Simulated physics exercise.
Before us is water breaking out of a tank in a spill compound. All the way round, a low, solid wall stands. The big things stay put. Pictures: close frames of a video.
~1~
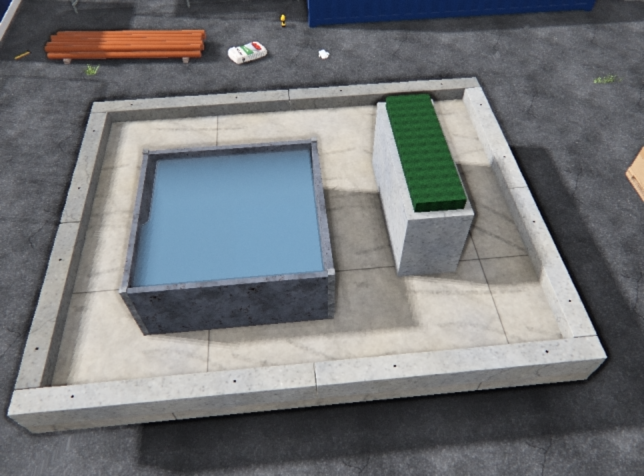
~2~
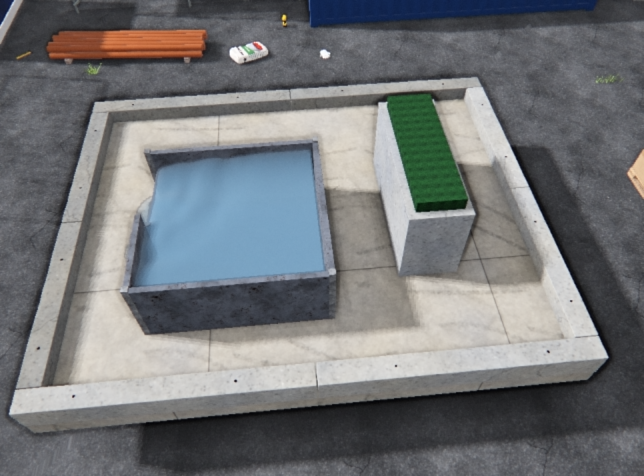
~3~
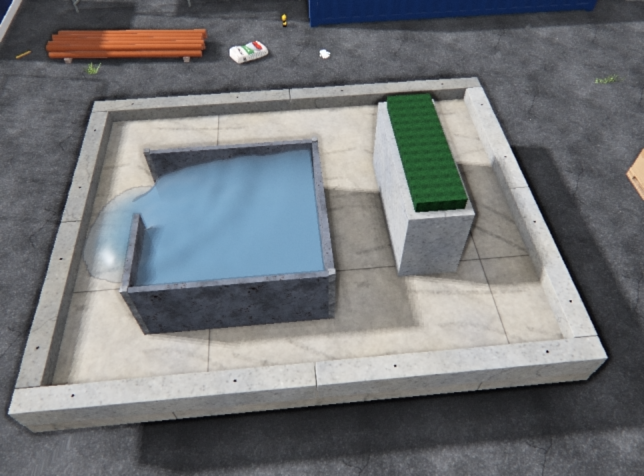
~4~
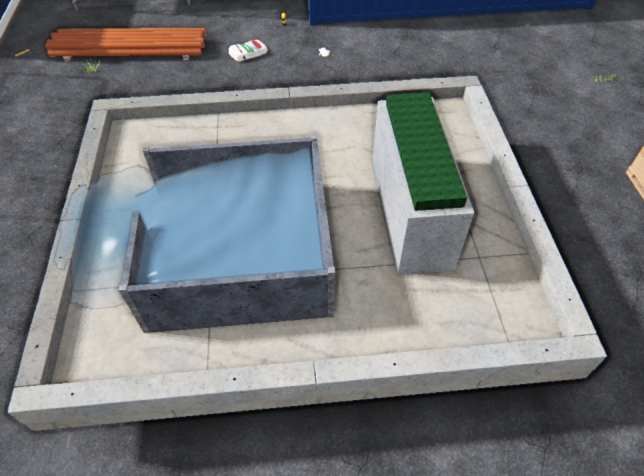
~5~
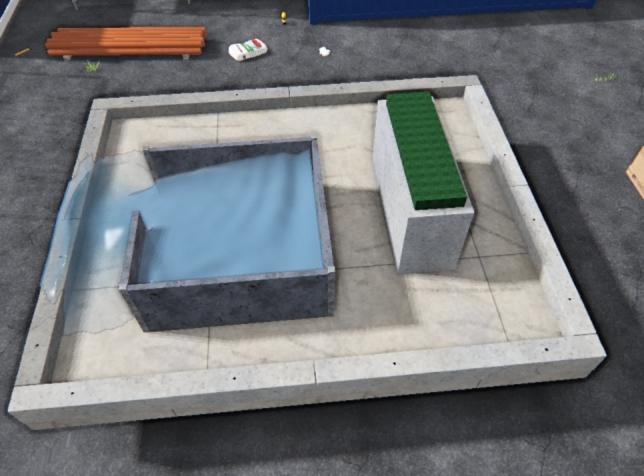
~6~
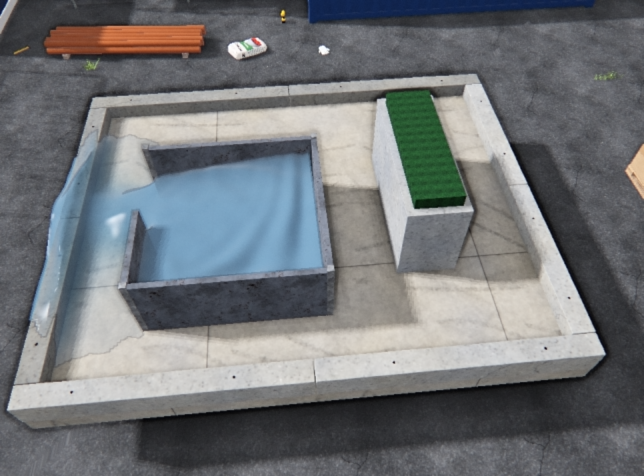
Water bursting through a gap in the left side of a dark tank, spreading across pale paving and surging up the low wall.
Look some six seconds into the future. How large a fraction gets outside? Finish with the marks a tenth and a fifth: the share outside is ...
The share outside is above a fifth.
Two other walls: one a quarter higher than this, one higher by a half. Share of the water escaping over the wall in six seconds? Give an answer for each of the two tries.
Well, you'd get 18 per cent in the first case and 10 per cent in the second.
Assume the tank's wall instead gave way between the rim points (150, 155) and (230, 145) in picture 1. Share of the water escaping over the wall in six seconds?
Close to 22 percent, I'd say.
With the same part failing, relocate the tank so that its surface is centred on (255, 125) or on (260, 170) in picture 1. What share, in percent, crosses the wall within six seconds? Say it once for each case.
The first try gives 32 per cent and the second 26 per cent.
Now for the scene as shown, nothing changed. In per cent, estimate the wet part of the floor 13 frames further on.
Roughly 60 per cent.
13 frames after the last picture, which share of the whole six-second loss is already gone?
It should be close to 80 percent by then.
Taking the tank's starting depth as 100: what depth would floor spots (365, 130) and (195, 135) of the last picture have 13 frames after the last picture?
About 2 per cent at the first place and 6 per cent at the second.
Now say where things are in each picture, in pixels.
The first picture shows the water tank at (231, 212) is whole and still.
In the second picture, the front is at a hidden place, out from the gap at (159, 217).
In the third picture, the front is at (97, 267), out from the gap at (159, 217).
In the fourth picture, water pours out at (158, 217) and has run to (74, 295).
In the fifth picture, water pours out at (158, 216) and has run to (67, 323).
In the sixth picture, the front is at (108, 139), out from the gap at (157, 214).
A moment on, water covers 20 % of the floor; the low wall has let 4 % over.
Next, water covers 25 % of the floor; the low wall has let 8 % over.
Then, water covers 50 % of the floor; the low wall has let 22 % over.
Later, water covers 70 % of the floor; the low wall has let 27 % over.
In the end, water covers 80 % of the floor; the low wall has let 28 % over.
